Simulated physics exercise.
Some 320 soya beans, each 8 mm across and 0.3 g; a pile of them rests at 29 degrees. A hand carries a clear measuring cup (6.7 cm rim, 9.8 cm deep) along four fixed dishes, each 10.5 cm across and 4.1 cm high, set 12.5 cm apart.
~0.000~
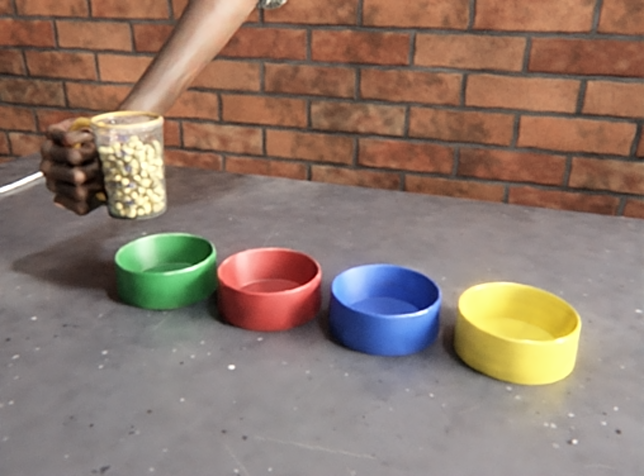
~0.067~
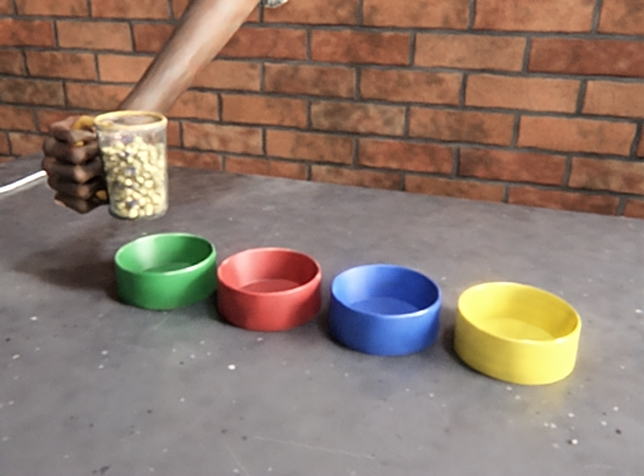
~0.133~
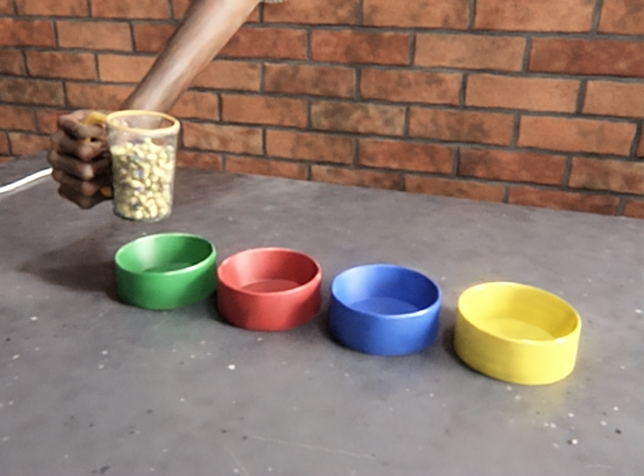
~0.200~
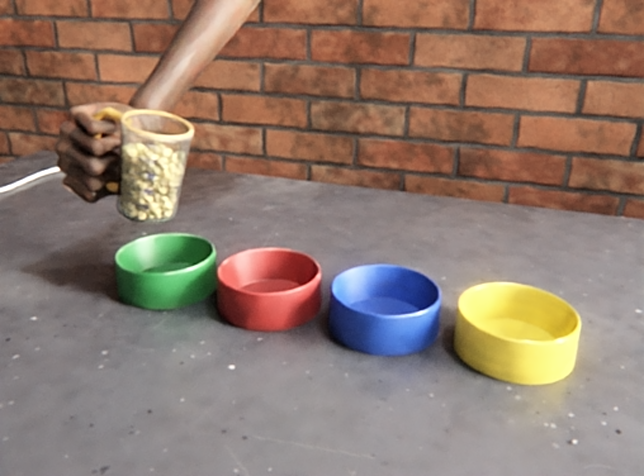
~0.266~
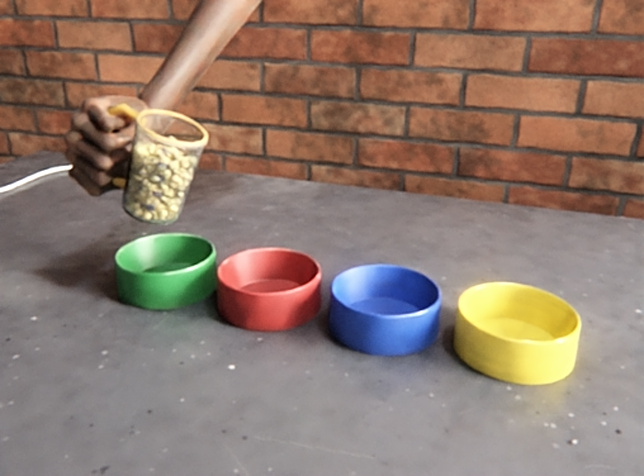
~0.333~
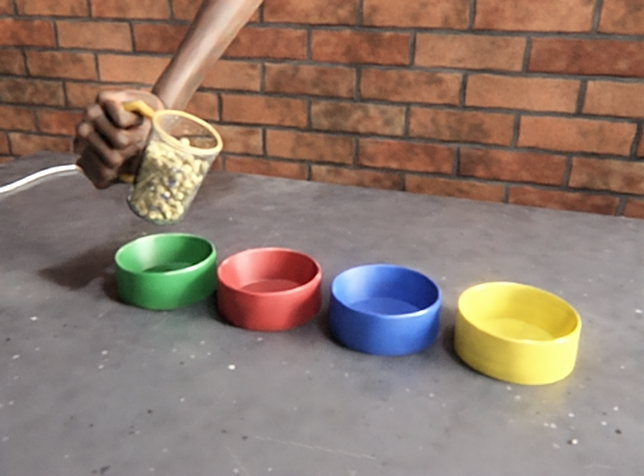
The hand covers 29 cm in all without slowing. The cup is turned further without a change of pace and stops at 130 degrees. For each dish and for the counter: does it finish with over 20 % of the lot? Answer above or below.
Red: Below, blue: Above, green: Below, yellow: Below, counter: Below.
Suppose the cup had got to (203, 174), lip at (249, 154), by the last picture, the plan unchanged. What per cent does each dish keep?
Red 0; blue 10; green 0; yellow 40.
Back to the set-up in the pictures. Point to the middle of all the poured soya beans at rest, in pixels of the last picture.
At about (395, 311).
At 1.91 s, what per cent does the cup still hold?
About 0 per cent.
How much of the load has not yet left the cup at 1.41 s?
Some 10 per cent of the load.
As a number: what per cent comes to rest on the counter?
About 0 per cent.
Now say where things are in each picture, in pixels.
The first frame shows cup at (132, 166), tilt 0 degrees, lip at (155, 123), moved 0.0 cm; middle of the pieces at (133, 178); green dish at (166, 253); red dish at (269, 270); blue dish at (386, 289); yellow dish at (518, 311).
The second frame shows cup at (135, 166), tilt 2 degrees, lip at (159, 124), moved 0.3 cm; middle of the pieces at (135, 178).
The third frame shows cup at (142, 167), tilt 8 degrees, lip at (172, 129), moved 1.3 cm; middle of the pieces at (142, 179).
The fourth frame shows cup at (152, 168), tilt 15 degrees, lip at (187, 136), moved 2.4 cm; middle of the pieces at (150, 180).
The fifth frame shows cup at (162, 169), tilt 22 degrees, lip at (201, 143), moved 3.6 cm; middle of the pieces at (158, 181).
The sixth frame shows cup at (171, 171), tilt 29 degrees, lip at (216, 150), moved 4.7 cm; middle of the pieces at (167, 181); green dish at (166, 253); red dish at (269, 270); blue dish at (386, 289); yellow dish at (518, 311). The cup turns about 105 degrees a second and travels 17 cm a second.
After 0.98 s, tilt 97 degrees; cup holds 100 %.
After 1.41 s, tilt 130 degrees; cup holds 10 %, blue 90 %.
After 1.91 s, tilt 130 degrees; cup holds 0 %, blue 100 %.
In the end, at 2.2 s, red 0 %, blue 100 %, green 0 %, yellow 0 %, counter 0 %.
